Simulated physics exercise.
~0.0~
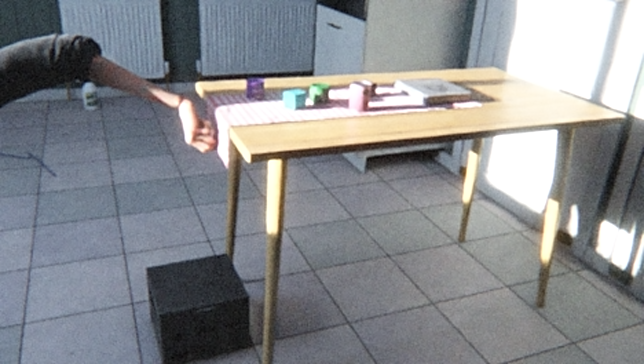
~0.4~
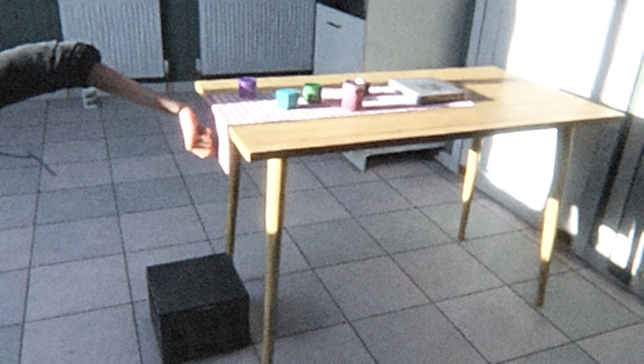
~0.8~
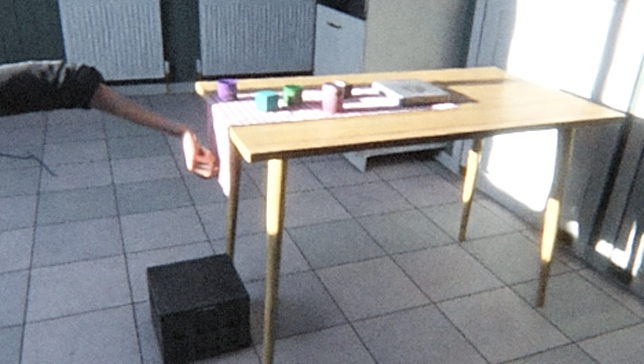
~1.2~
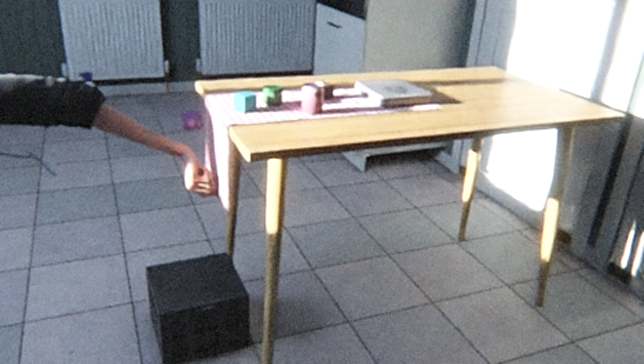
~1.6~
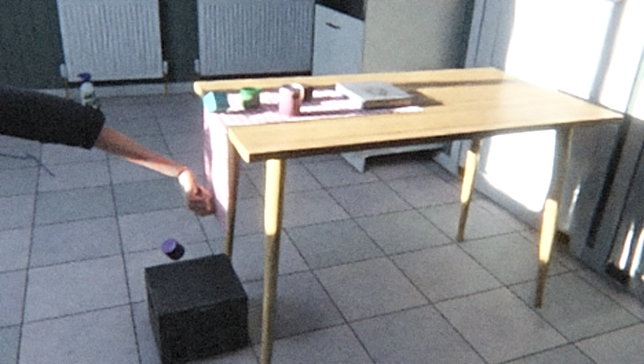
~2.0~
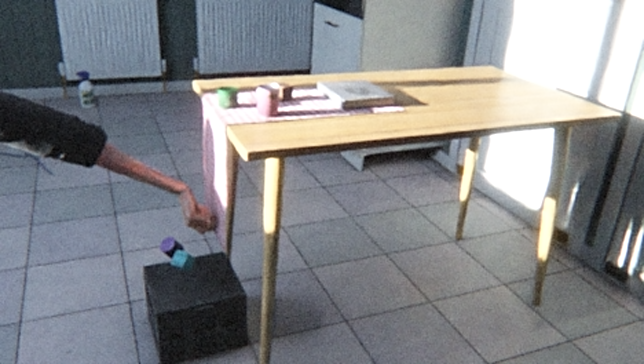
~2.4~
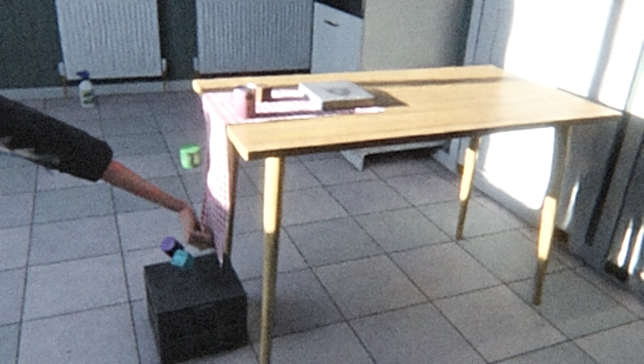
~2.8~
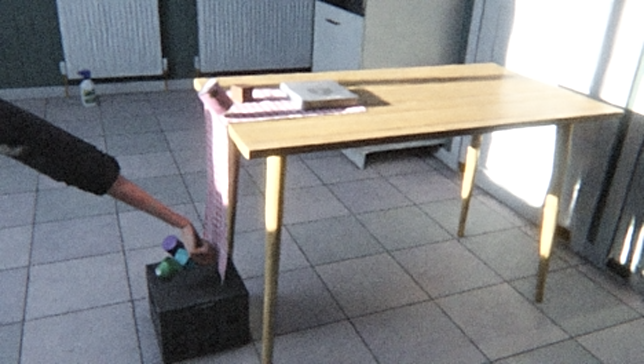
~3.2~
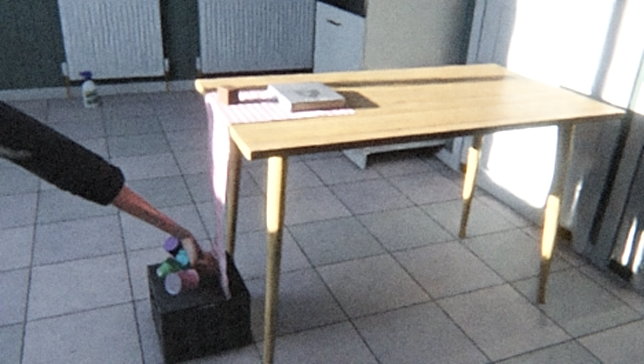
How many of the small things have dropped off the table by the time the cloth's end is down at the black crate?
Four of them have dropped off, namely the purple pot, the turquoise cube, the green pot and the pink can.
A hand steadily drew a red tablecloth down over the table's left end, and the purple pot, turquoise cube, green pot and pink can dropped one after another onto the black crate, while the brown cube stayed up near the edge.
